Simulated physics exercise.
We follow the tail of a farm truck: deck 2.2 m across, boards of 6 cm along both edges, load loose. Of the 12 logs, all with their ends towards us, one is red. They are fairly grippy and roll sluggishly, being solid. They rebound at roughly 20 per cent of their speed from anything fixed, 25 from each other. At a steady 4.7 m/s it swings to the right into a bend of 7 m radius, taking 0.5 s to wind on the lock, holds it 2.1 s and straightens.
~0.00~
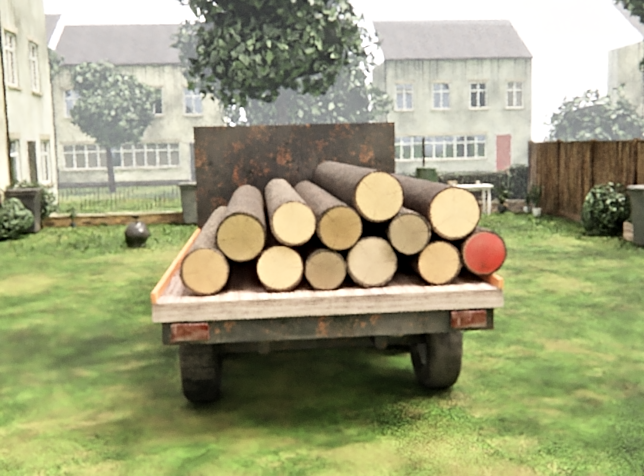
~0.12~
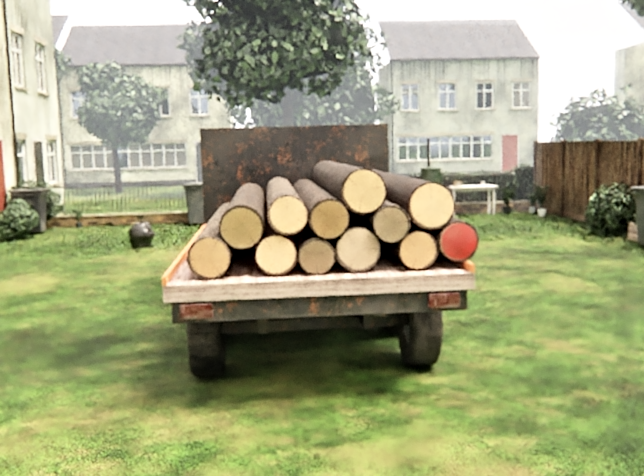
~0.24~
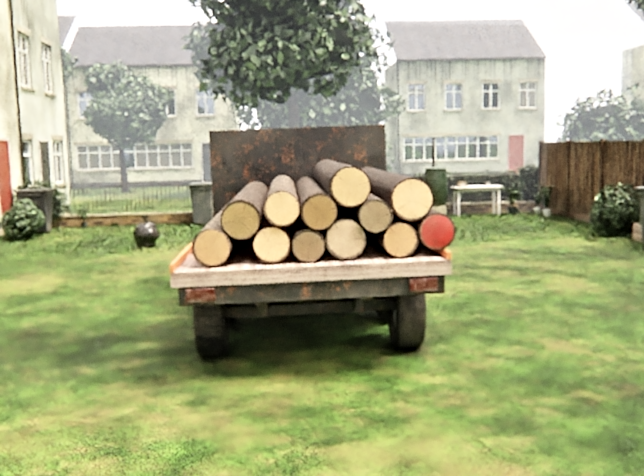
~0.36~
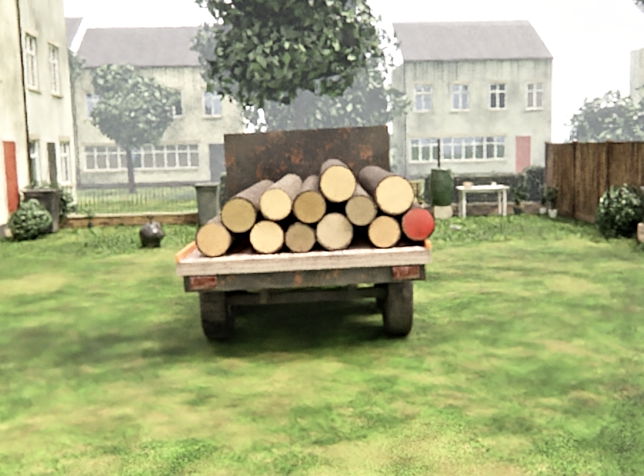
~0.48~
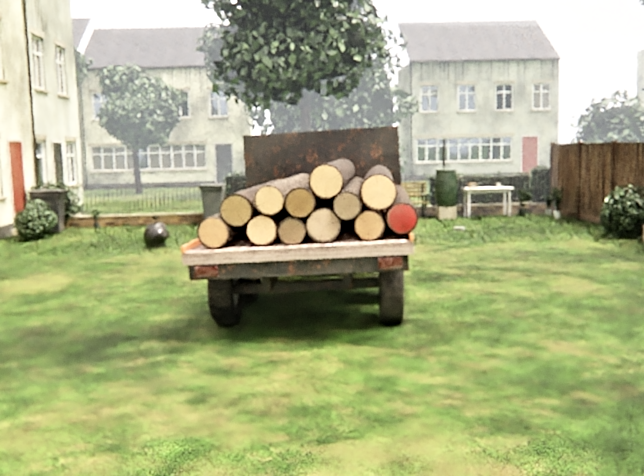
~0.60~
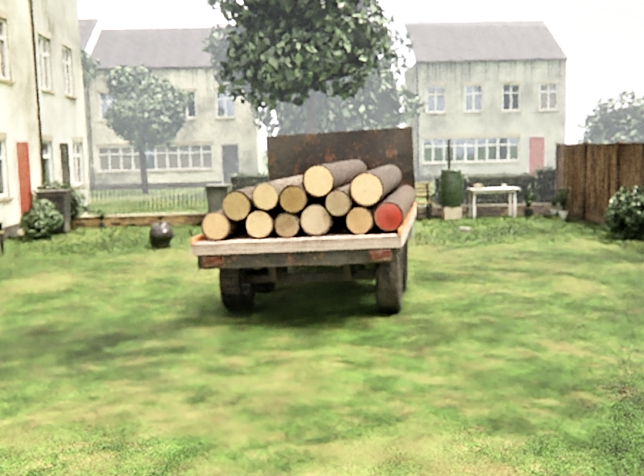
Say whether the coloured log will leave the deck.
Red stays aboard.
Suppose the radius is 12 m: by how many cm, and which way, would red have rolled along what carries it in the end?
About 30 cm to the left.
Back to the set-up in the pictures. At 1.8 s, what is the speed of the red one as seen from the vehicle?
About 1.0 m/s.
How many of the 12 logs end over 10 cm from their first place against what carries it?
12 of them.
Then, 1.8 s in, red is on the deck, 75 cm from the right edge, rolling left; 5 off so far.
In the end (3.5 s), red is on the deck, 70 cm from the left edge; 9 off so far.
